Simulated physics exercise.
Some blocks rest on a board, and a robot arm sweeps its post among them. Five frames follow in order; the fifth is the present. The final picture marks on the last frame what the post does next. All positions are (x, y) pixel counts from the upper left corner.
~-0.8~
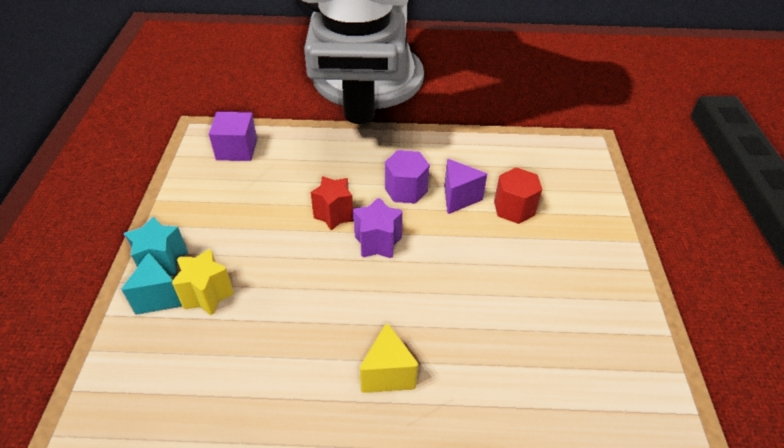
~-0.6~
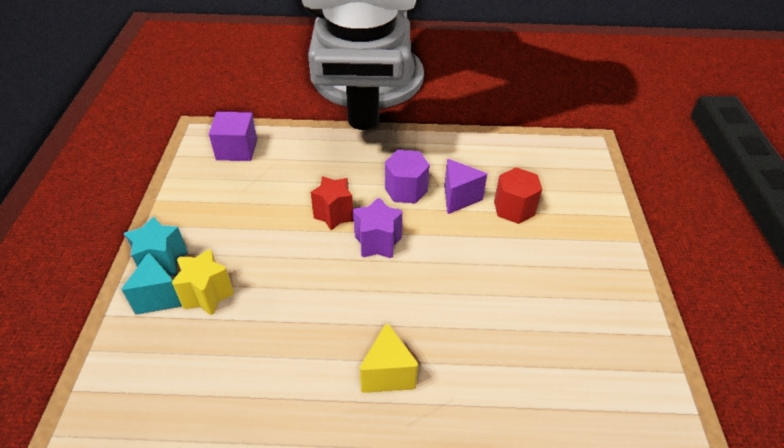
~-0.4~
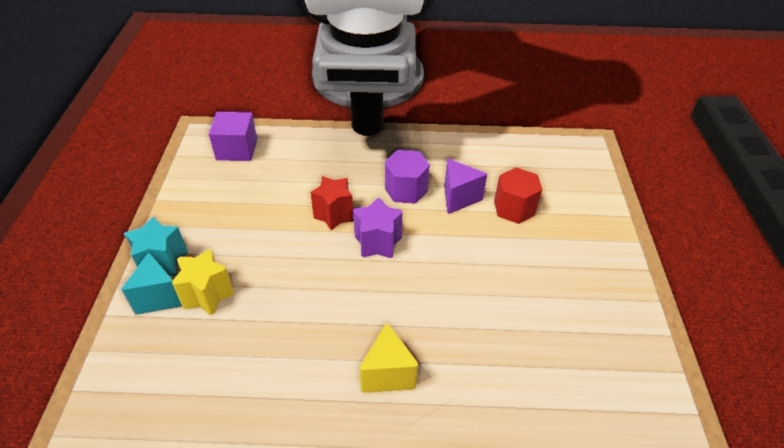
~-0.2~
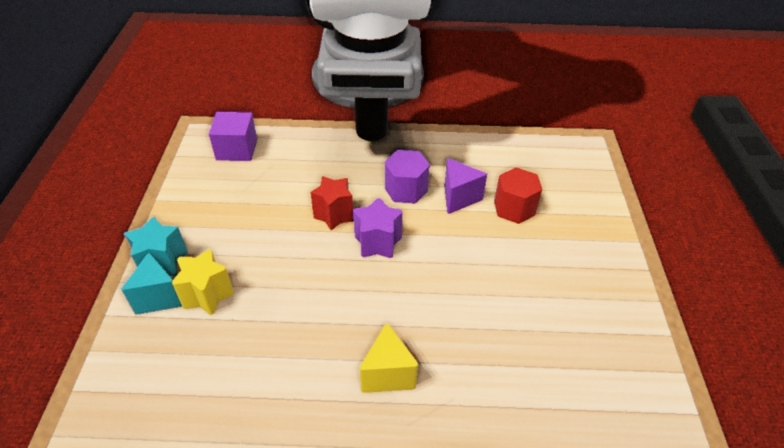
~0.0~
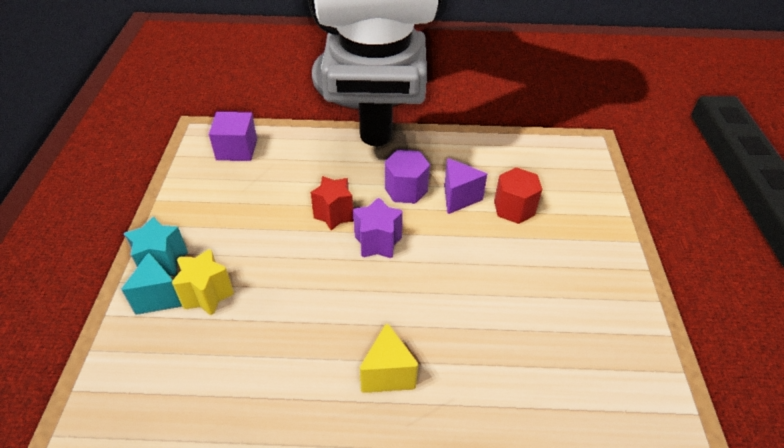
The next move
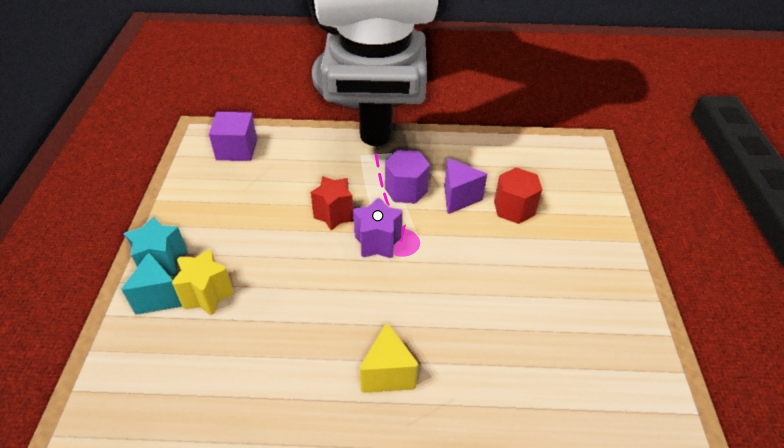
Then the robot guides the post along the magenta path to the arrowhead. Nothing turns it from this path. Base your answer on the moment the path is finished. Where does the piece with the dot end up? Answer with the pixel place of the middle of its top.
Around (371, 231).
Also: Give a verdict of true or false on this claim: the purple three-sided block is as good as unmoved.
This is true.
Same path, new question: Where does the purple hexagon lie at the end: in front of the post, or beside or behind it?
Beside or behind it.
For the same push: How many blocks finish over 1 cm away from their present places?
It should be two.
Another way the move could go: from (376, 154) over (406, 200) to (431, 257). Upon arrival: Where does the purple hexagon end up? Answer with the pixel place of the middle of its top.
The middle of its upper face should be somewhere near (476, 241).
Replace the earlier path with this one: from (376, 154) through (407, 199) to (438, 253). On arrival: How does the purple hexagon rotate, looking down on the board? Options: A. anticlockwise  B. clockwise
The answer is A.
Path on the board, from (376, 154) via (381, 181) and (390, 211), ending at (402, 242); the dot is on the purple star.
The first path, step by step. One third of the way, post at (381, 165); purple hexagon at (413, 169).
Two thirds of the way, post at (391, 195); purple hexagon at (430, 183), turned 40° anticlockwise.
At the end, post at (403, 226); red star in place; purple star at (371, 231), turned 20° clockwise; purple hexagon at (431, 184), turned 45° anticlockwise; purple three-sided block in place.
